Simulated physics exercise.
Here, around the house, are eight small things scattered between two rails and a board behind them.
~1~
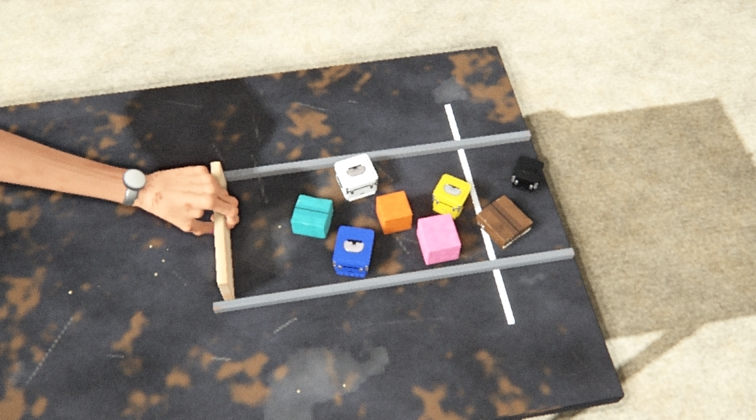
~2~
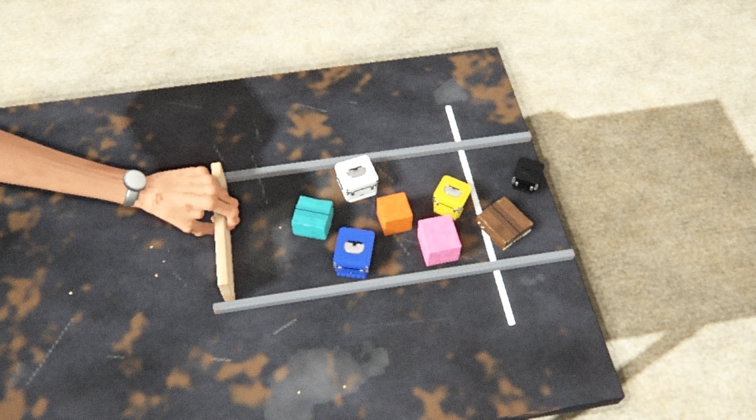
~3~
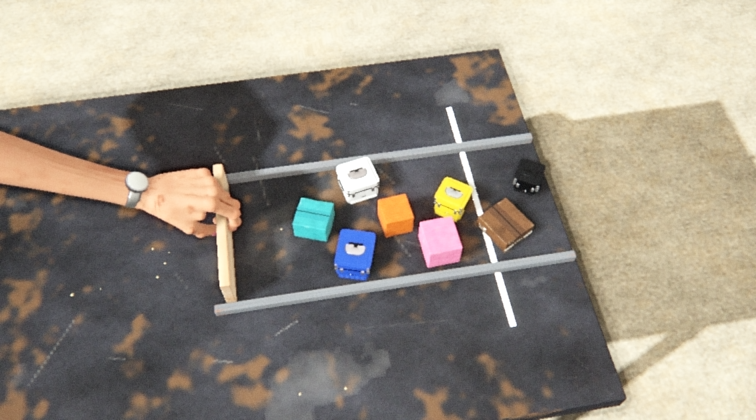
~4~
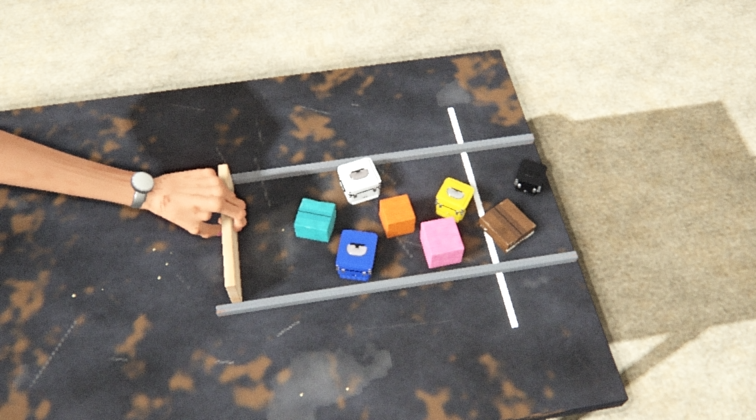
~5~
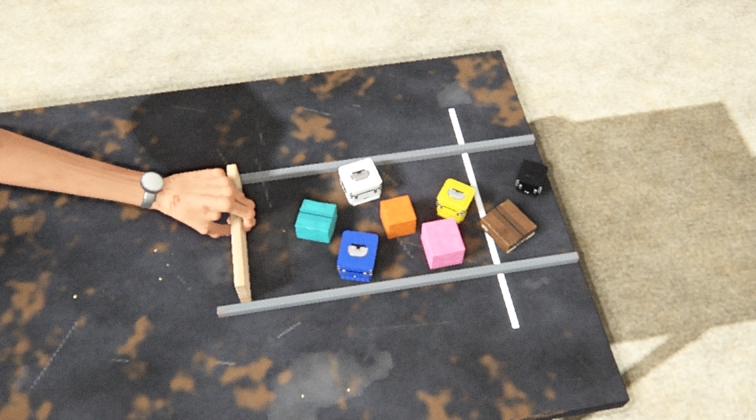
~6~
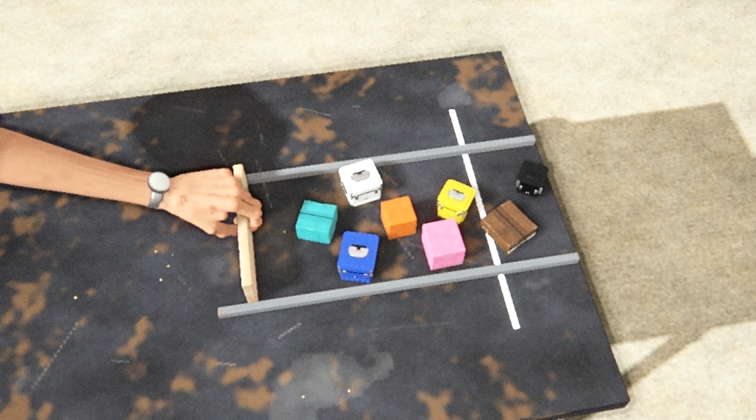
A hand wearing a watch held a wooden board between two rails, then slid it slightly to the right toward eight small scattered blocks and cases, which stayed put around a white strip.
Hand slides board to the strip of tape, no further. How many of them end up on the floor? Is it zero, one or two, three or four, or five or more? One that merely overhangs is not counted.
I would say one or two.
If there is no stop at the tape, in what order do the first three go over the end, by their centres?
Going earliest first, it's the black case, next the brown box, and after that the yellow case.
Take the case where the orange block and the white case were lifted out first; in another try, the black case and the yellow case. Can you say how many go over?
Result: 1, then 1.
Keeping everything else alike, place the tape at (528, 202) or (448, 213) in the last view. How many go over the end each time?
5 and 0.
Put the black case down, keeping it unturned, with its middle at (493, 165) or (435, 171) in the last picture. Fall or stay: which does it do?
Place by place, it does not fall; remains up.
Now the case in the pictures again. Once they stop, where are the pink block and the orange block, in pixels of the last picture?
The pink block at (542, 229), the orange block at (529, 200).
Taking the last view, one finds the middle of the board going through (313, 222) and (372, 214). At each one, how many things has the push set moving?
First 1 and then 4.
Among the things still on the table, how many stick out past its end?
Overhanging ones - 1.
Soon after, none off yet; black case at rest near (532, 180); brown box at rest near (508, 227); yellow case at rest near (456, 202).
After that, none off yet; black case at rest near (532, 180); brown box at rest near (508, 227); yellow case moving near (464, 200).
And then, none off yet; black case displaced a little near (542, 177); brown box displaced about its own width near (534, 223); yellow case displaced well along near (515, 187).
In the end, the number that fall off is one or two; gone, brown box and black case.
